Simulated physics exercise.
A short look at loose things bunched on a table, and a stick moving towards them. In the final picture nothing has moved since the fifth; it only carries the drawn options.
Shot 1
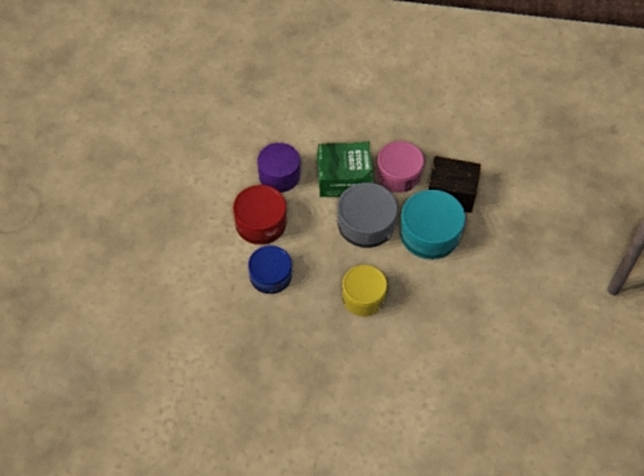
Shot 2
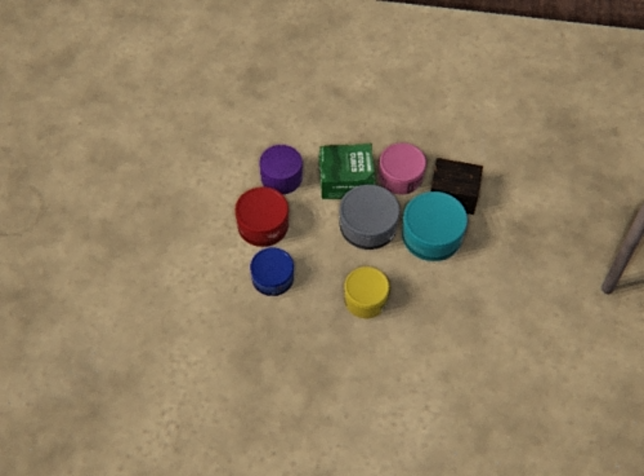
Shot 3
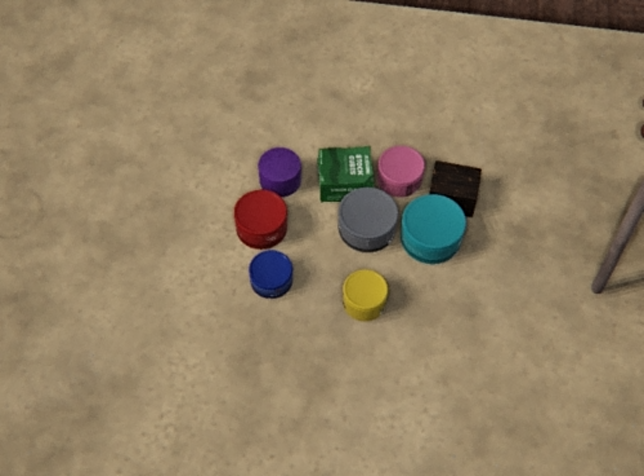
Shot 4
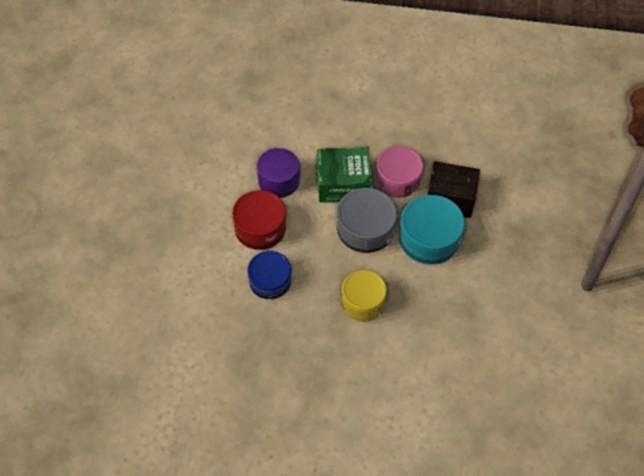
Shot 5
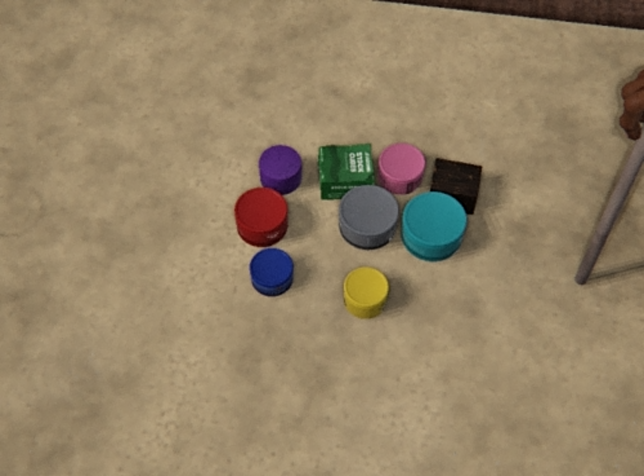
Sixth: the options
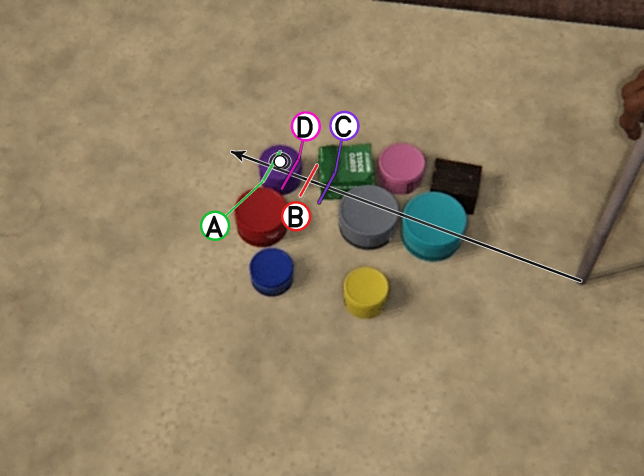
Colourful round tubs, a green box and a black block sitting bunched and still while a stick edges in from the right.
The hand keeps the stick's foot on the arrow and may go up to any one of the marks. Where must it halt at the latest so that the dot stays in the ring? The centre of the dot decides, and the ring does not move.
All is well up to B.
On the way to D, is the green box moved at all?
Yes.
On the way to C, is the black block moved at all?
No.
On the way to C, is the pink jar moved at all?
No.
On the marked copy, A at (271, 166); B at (309, 180); C at (327, 187); D at (290, 174); the arrow from (580, 281) to (232, 152); the white dot at (280, 162).
Taking B. A third of the way, foot of the stick (479, 244).
Two thirds of the way, foot of the stick (381, 209); turquoise jar (373, 229); grey tub (311, 224).
When it is over, foot of the stick (309, 181); turquoise jar (373, 229); grey tub (311, 224); the dot is still in its ring.
As for the rest, A shifts the dotted thing to (245, 167); C keeps the dot in but is short; D shifts the dotted thing to (263, 168).
